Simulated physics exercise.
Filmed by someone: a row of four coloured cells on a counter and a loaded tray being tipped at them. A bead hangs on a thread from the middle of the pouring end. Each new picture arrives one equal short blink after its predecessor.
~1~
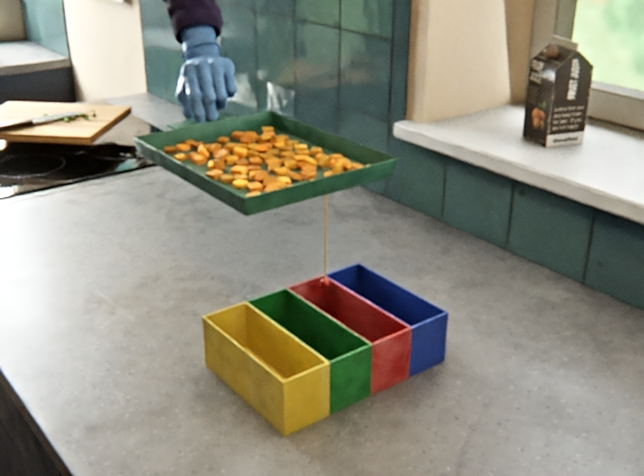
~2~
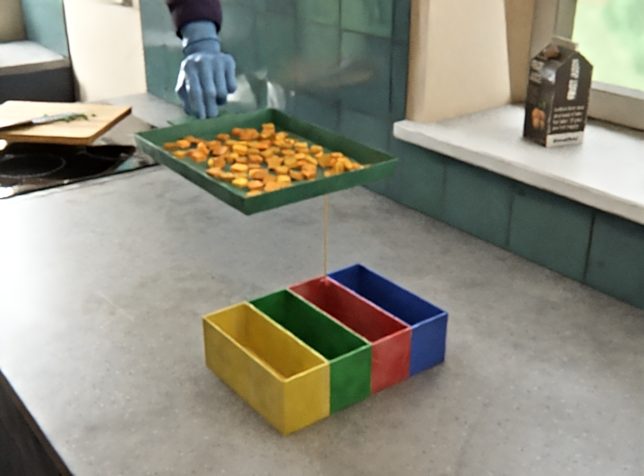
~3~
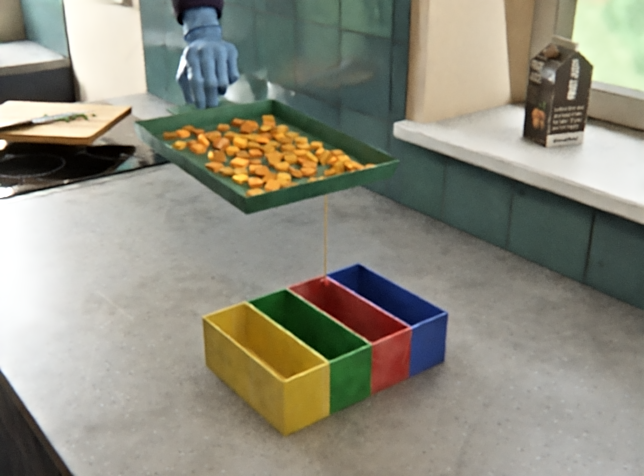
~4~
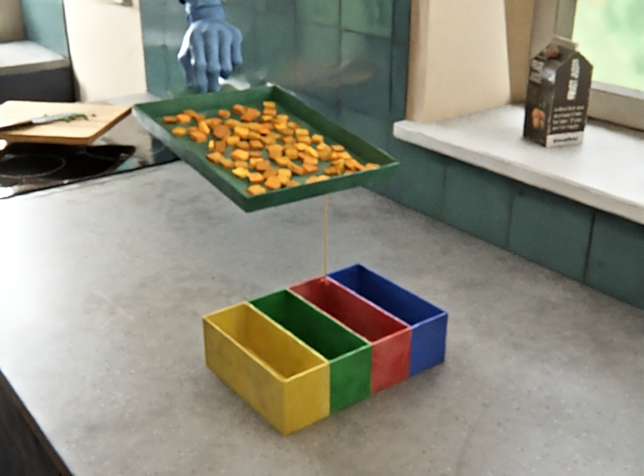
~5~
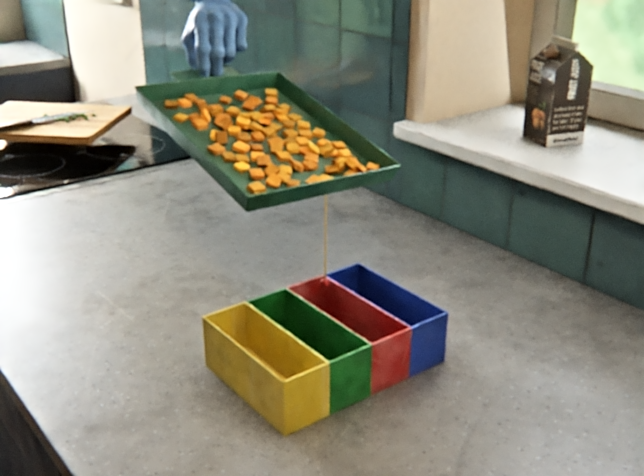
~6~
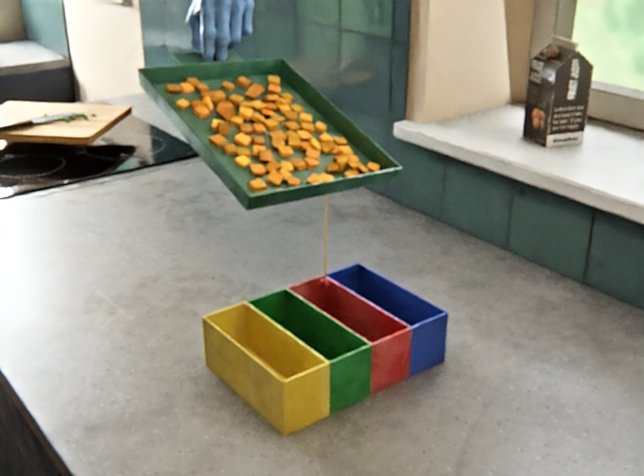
Gloved blue hand raising the far side of a green tray of small orange pieces, tilting it above four coloured cells.
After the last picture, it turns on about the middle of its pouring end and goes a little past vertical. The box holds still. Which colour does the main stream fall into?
The blue cell.
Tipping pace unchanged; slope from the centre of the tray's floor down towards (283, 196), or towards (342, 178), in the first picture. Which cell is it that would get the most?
So the first one goes to the yellow cell and the second to the cell in blue.
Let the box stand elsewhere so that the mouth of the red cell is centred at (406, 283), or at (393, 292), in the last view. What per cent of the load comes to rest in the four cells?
90 % for the first, 100 % for the second.
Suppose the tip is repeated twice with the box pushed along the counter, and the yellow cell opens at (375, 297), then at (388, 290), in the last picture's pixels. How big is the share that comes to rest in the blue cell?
Trial 1 near 0 percent, trial 2 near 0 percent.
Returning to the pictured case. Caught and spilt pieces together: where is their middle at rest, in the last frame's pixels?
The centre ends up roughly at (397, 342).
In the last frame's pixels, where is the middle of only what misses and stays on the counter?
It's centred close to pixel (434, 327).
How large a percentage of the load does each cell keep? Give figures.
Final shares - yellow cell 0 percent, green cell 10 percent, red cell 20 percent, blue cell 50 percent.
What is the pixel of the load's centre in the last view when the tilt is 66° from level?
Close to (336, 149).
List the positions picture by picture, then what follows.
In the first picture, corners of the pouring end near (246, 196) and (392, 158), level; middle of the load near (255, 162), small crackers; bead on its thread near (325, 283); yellow cell near (307, 394); green cell near (350, 374); red cell near (391, 356); blue cell near (428, 340).
In the second picture, corners of the pouring end near (246, 196) and (393, 159), level; middle of the load near (255, 160).
In the third picture, corners of the pouring end near (247, 195) and (393, 160), tipped barely, lowest at the right corner; middle of the load near (255, 154).
In the fourth picture, corners of the pouring end near (248, 194) and (395, 162), tipped a little, lowest at the right corner; middle of the load near (256, 146).
In the fifth picture, corners of the pouring end near (250, 193) and (396, 164), tipped a little, lowest at the right corner; middle of the load near (257, 137).
In the sixth picture, corners of the pouring end near (251, 193) and (396, 166), tipped clearly, lowest at the right corner; middle of the load near (259, 129); yellow cell near (307, 394); green cell near (350, 374); red cell near (391, 356); blue cell near (428, 340).
Shortly afterwards, tray tipped steeply; the whole lot on the tray.
Next, tray tipped past a quarter turn; near a quarter on the tray; a little in the blue cell; a little in the red cell; only a few in the green cell; near half falling or outside the box.
Some moments later, tray tipped past a quarter turn; near half in the blue cell; a little in the red cell; a little in the green cell; only a few in the yellow cell; near a quarter falling or outside the box.
In the end, tray tipped past a quarter turn; near half in the blue cell; a little in the red cell; a little in the green cell; only a few in the yellow cell; near a quarter outside the box.
